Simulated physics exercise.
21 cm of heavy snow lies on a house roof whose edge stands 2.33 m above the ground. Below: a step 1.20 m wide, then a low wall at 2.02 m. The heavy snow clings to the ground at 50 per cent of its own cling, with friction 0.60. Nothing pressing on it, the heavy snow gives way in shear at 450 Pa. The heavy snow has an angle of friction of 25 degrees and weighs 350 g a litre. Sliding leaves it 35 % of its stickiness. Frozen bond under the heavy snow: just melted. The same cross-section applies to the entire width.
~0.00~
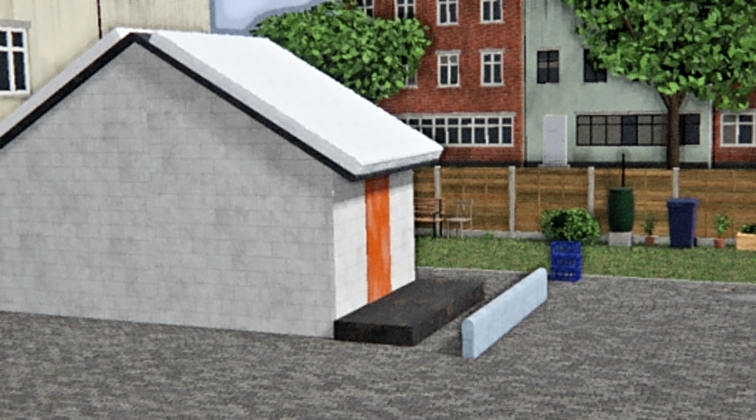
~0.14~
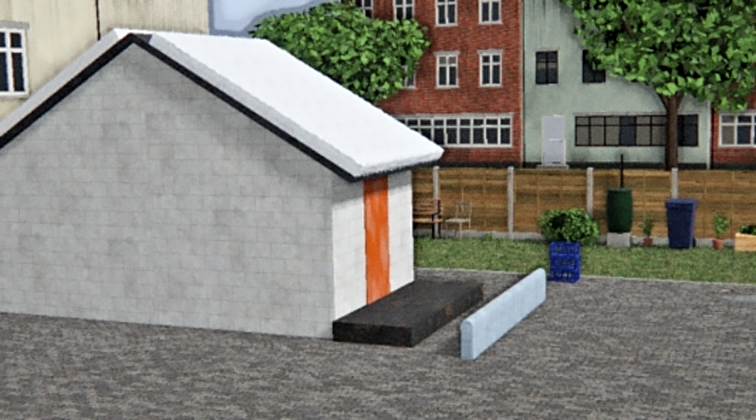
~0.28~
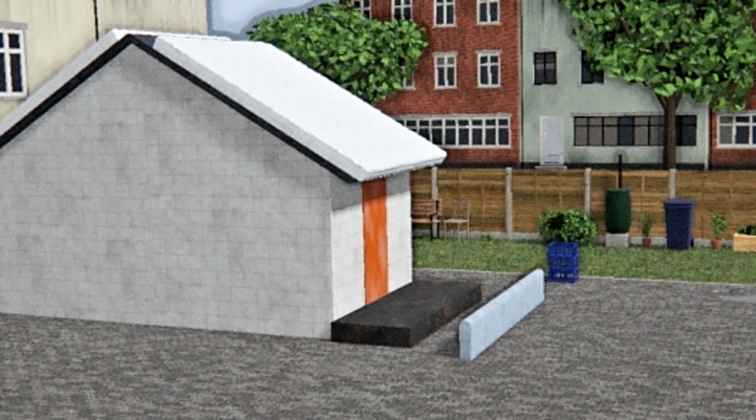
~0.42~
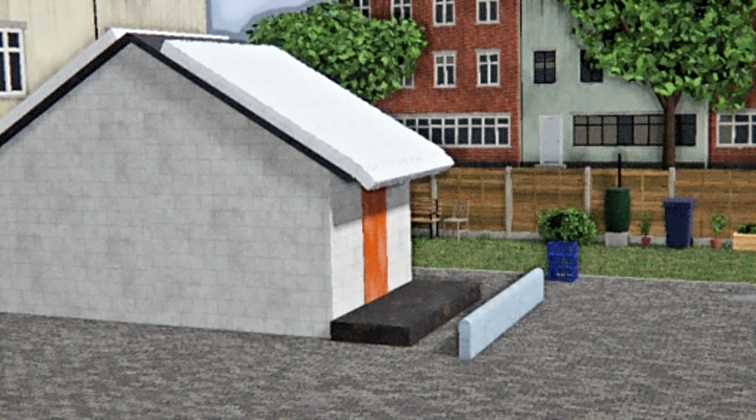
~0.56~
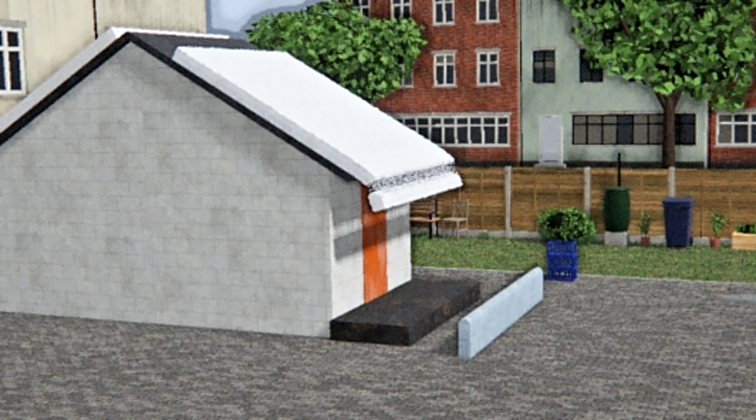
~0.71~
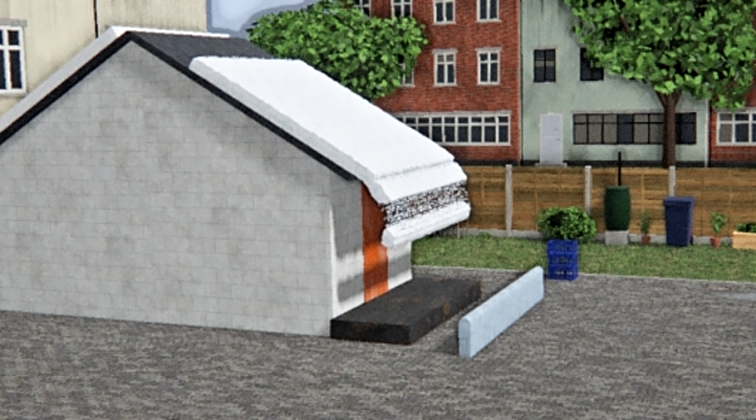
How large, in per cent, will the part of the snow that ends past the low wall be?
My estimate is about 41 per cent.
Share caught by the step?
Share: Approx. 4 %.
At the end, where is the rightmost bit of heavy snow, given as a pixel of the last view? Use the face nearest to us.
About (720, 369).
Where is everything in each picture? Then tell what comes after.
Front end of the heavy snow at (361, 166), in the first picture.
Front end of the heavy snow at (362, 168), its middle shifted 3.2 cm, 2 % of it past the eaves, in one piece, in the second picture.
Front end of the heavy snow at (366, 173), its middle shifted 13 cm, 4 % of it past the eaves, in one piece, in the third picture.
Front end of the heavy snow at (374, 180), its middle shifted 30 cm, 9 % of it past the eaves, in one piece, in the fourth picture.
Front end of the heavy snow at (384, 205), its middle shifted 55 cm, 15 % of it past the eaves, cracking, in the fifth picture.
Front end of the heavy snow at (395, 239), its middle shifted 87 cm, 23 % of it past the eaves, cracking, in the sixth picture.
By 1.12 s, 61 % is still on the roof and 0 % is past the low wall.
By 1.61 s, none is still on the roof and 8 % is past the low wall.
By 2.11 s, none is still on the roof and 41 % is past the low wall.
By 2.60 s, none is still on the roof and 41 % is past the low wall.
By 2.90 s, at the end, none is still on the roof and 41 % is past the low wall.
